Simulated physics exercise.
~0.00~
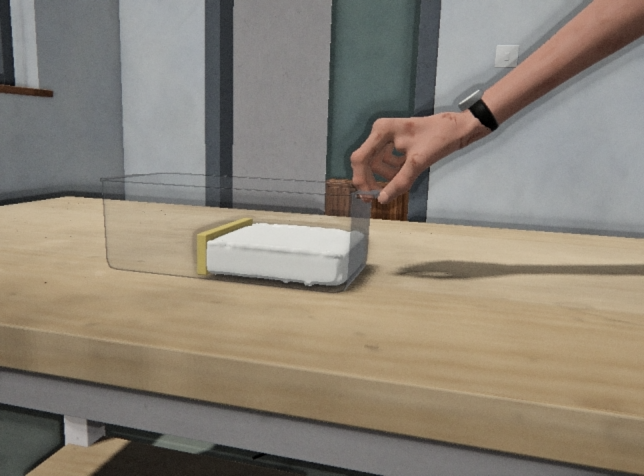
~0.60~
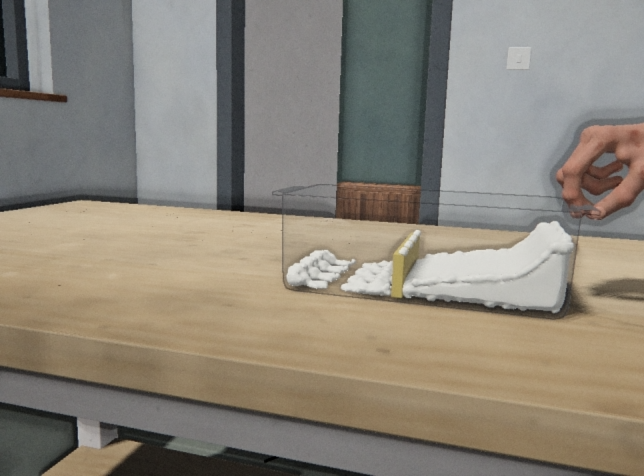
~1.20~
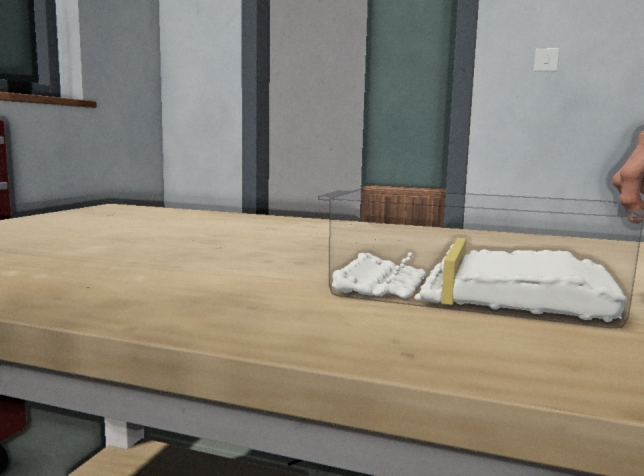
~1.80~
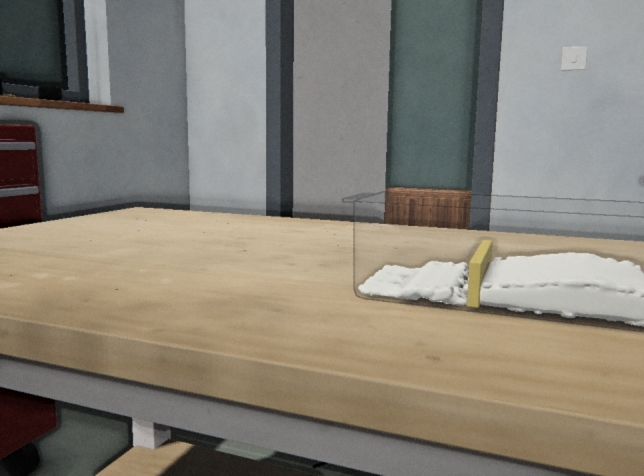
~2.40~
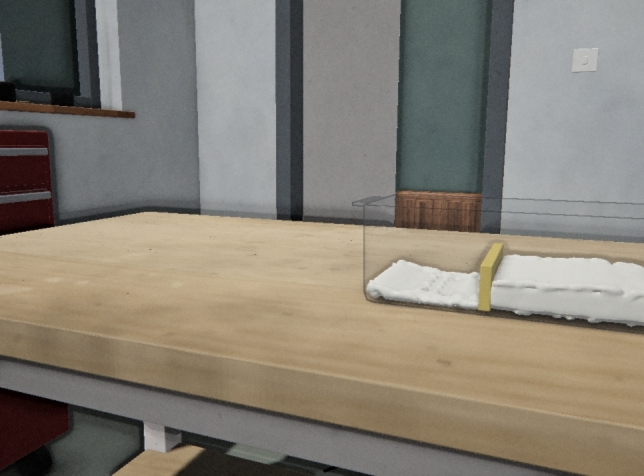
A clear oblong tub with a yellow divider and milk only on its right side was pulled rightwards across a wooden table by a hand, and some milk got past to the left, where a smaller, shallower share settled without any spilling out.
